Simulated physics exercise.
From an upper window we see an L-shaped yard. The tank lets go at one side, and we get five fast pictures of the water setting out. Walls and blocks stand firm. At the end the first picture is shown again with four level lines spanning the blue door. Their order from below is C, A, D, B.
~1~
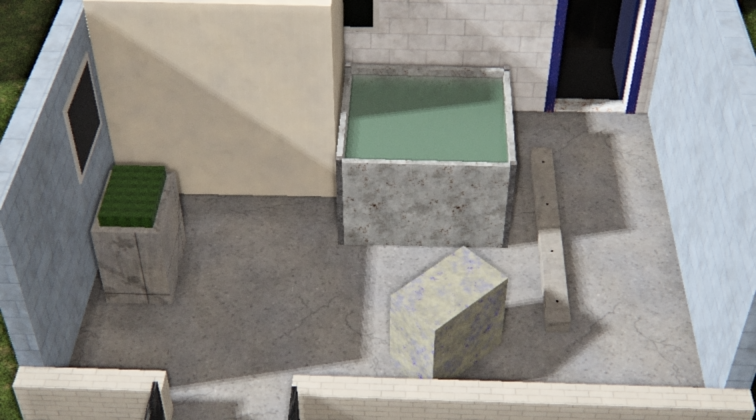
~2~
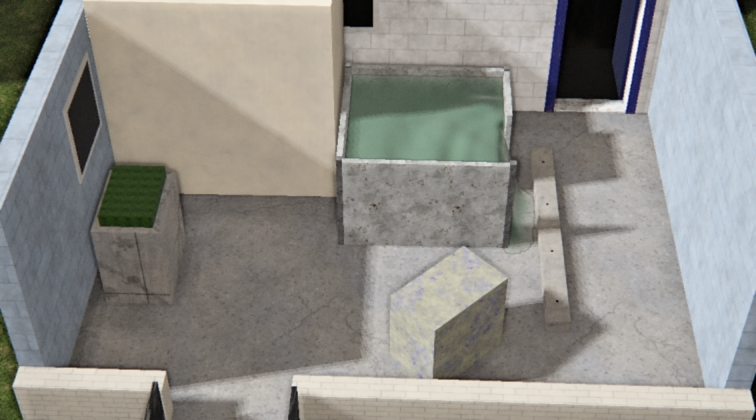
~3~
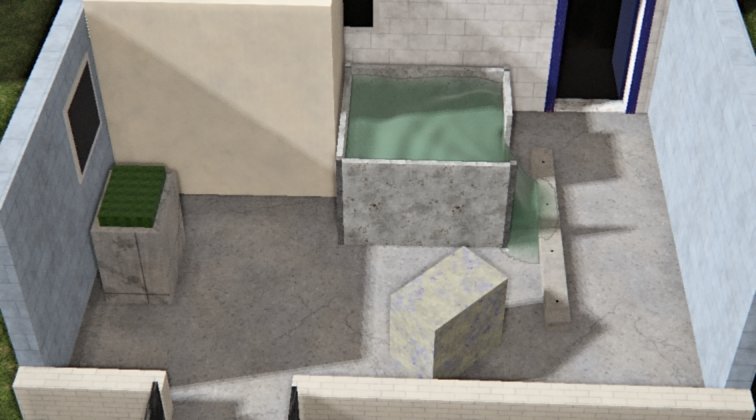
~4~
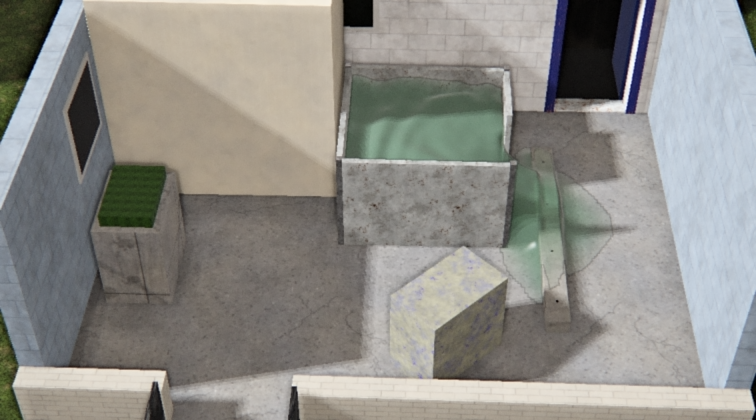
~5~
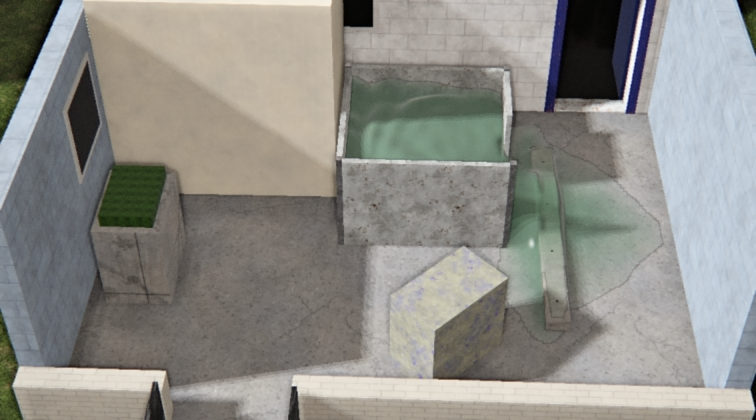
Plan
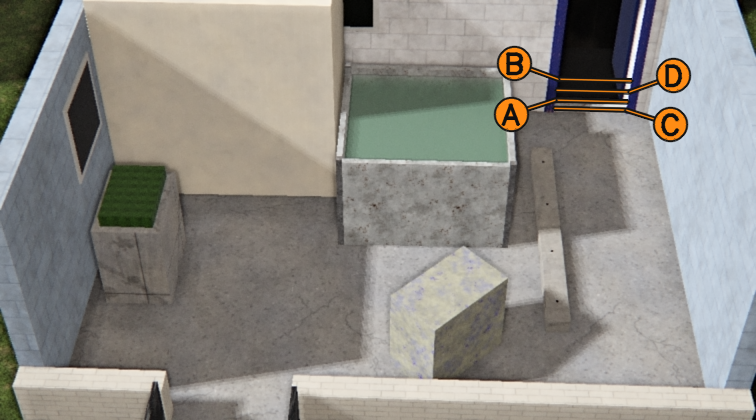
In the video, seen from above, green water in a concrete tank ripples and pours out from its right side into a walled yard, reaches a low beam on the ground, then passes it and spreads across the paving.
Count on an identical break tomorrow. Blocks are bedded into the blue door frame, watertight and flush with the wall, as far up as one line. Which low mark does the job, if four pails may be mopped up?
Line D.
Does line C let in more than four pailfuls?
Yes, that goes wrong.
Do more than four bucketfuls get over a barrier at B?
No, not at all.
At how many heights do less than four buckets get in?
Two of them.
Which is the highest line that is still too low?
A.
On the marked copy, A at (591, 101); B at (594, 80); C at (590, 109); D at (593, 91); from the bottom up C, A, D, B.
If A is chosen, about 9 bucketfuls get in.
If B is chosen, nothing gets over.
If C is chosen, dozens of bucketfuls pour in.
If D is chosen, a splash gets over, under a bucket.
